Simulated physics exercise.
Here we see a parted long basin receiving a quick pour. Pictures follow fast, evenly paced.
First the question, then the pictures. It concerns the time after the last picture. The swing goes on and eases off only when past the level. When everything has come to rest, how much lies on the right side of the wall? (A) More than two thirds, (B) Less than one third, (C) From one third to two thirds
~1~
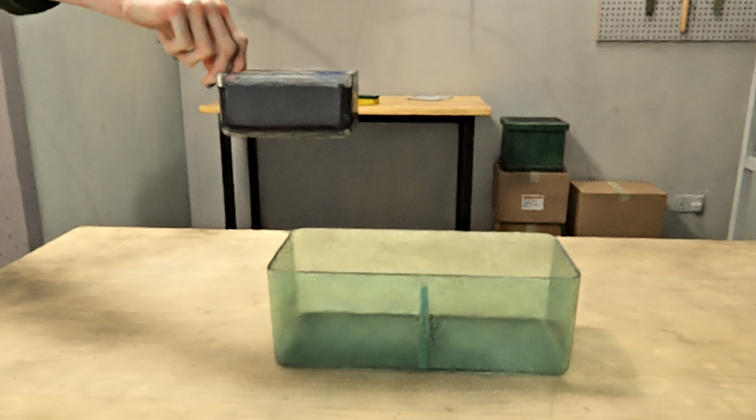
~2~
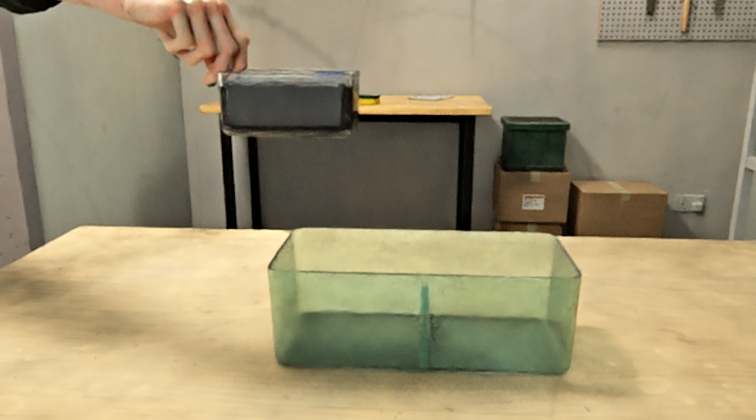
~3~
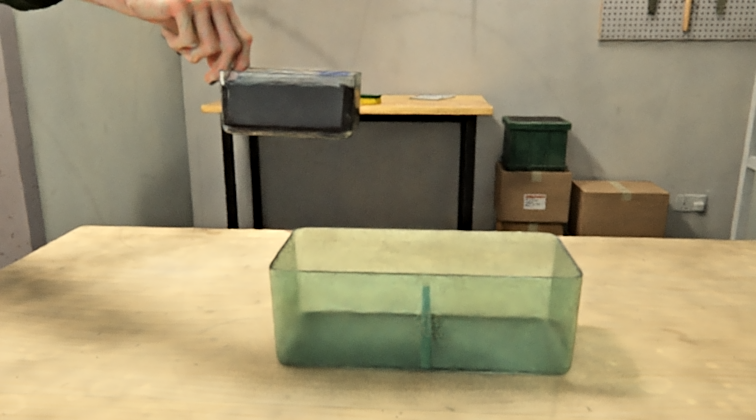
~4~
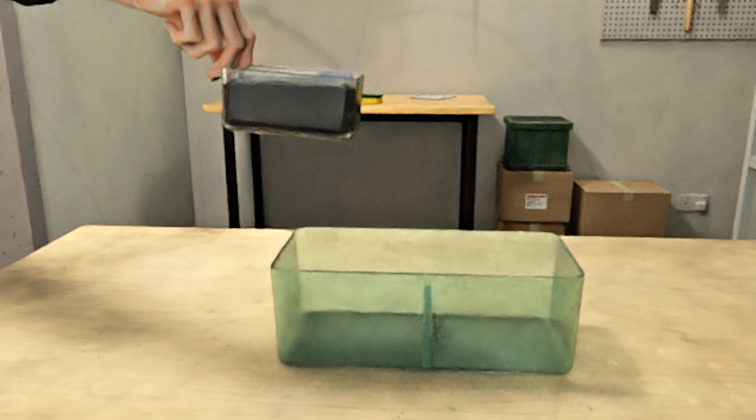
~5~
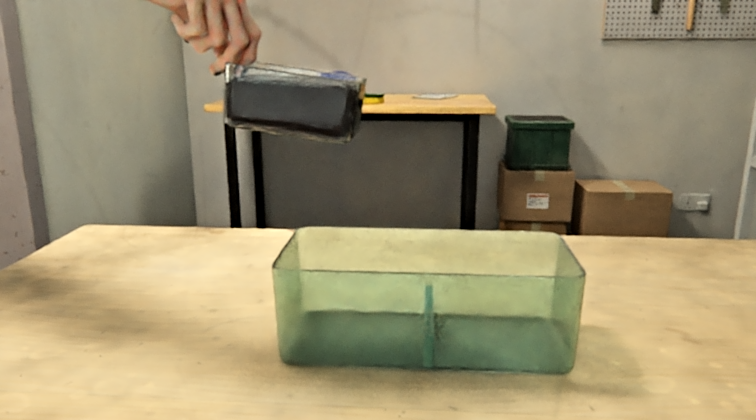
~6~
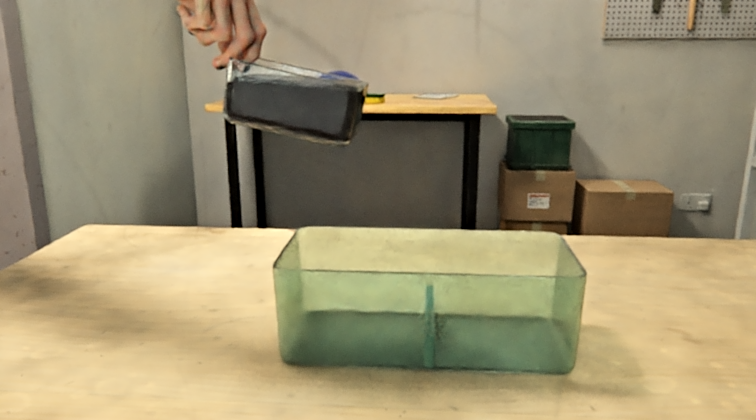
From one third to two thirds (C).
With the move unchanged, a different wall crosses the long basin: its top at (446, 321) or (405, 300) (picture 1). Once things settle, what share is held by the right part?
Try 1: Some 25 %; try 2: 70 %.
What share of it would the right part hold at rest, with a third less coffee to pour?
About 20 %.
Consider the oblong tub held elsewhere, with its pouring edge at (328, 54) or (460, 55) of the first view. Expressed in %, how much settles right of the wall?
20 %, 80 %.
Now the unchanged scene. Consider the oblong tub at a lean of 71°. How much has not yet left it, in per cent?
Looks like roughly 40 percent is still held.
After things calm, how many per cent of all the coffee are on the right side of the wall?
Something like 55 per cent, roughly.
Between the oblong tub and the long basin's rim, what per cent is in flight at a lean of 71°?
Around 50 in a hundred, more or less.
A moment on, the oblong tub is tipped part way and 42 per cent is still to pour, 5 is left of the wall and 5 right of it.
Next, the oblong tub is tipped right over and 8 per cent is still to pour, 31 is left of the wall and 52 right of it.
Then the oblong tub is tipped right over and 1 per cent is still to pour, 42 is left of the wall and 52 right of it.
Later the oblong tub is tipped right over and 0 per cent is still to pour, 45 is left of the wall and 53 right of it.
In the end 45 per cent lies left of the wall, 53 right of it and 3 outside.
